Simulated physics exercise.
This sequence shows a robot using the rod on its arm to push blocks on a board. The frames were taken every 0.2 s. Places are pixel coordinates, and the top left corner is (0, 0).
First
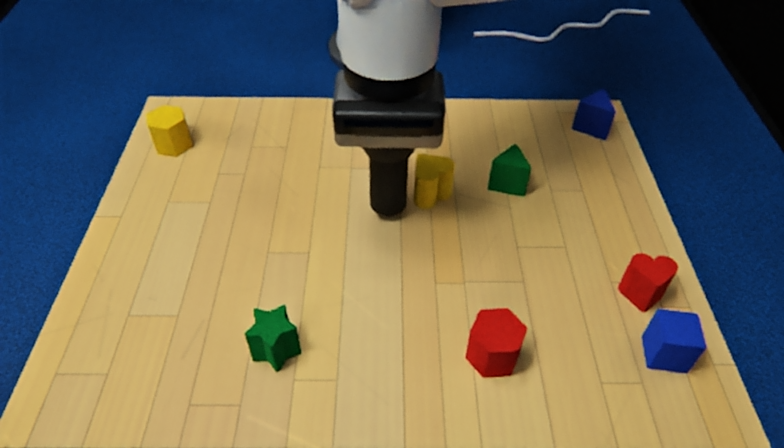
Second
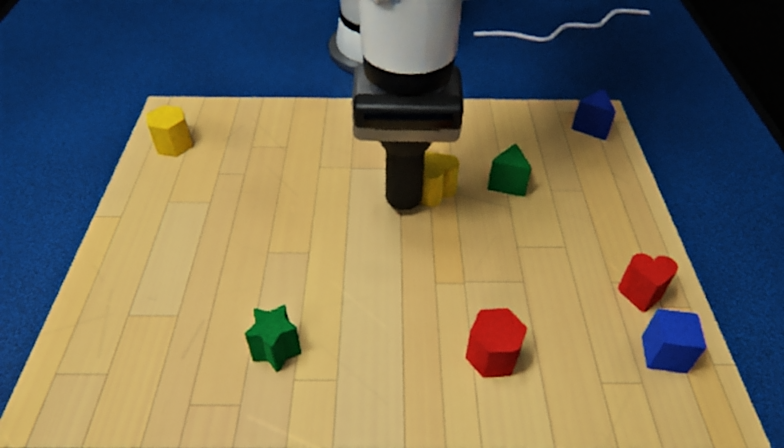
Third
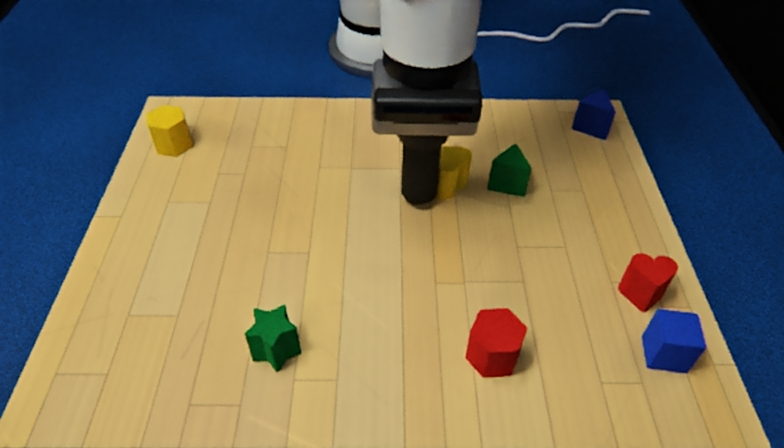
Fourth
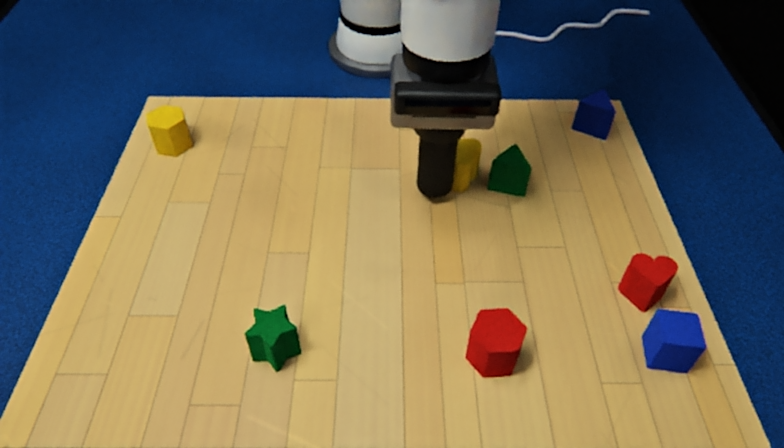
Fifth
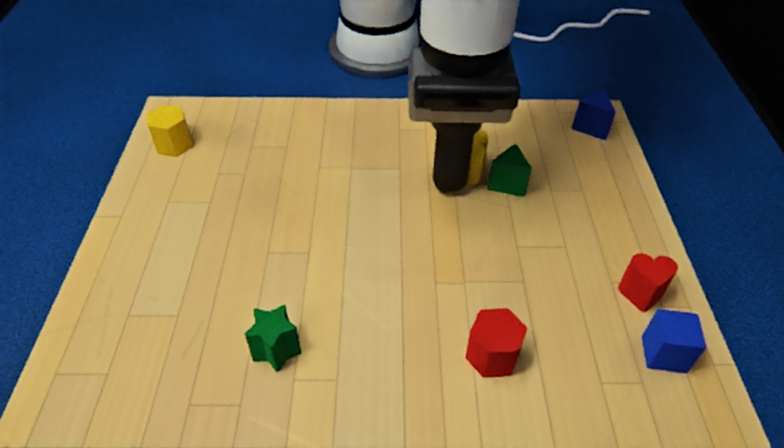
The robot arm's black rod moved right across the wooden board, pushing the yellow heart block toward the green triangle, while the red, blue and other blocks around them stayed still.
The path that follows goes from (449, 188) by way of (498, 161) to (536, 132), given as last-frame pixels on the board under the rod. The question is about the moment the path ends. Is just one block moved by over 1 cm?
Final answer: Yes.
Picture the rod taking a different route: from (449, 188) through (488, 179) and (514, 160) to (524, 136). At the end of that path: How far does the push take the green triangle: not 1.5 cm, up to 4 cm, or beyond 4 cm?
The move is medium, 1.5 to 4 cm.
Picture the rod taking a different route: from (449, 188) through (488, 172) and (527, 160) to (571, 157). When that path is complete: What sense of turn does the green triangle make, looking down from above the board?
Viewed from above: Clockwise.
The first path, step by step. One third of the way, rod (485, 162); yellow heart block (492, 122), turned 50° anticlockwise.
Two thirds of the way, rod (514, 142); yellow heart block (502, 105), turned 80° anticlockwise.
At the end, rod (538, 123); yellow heart block (502, 101), turned 100° anticlockwise; green triangle unmoved.
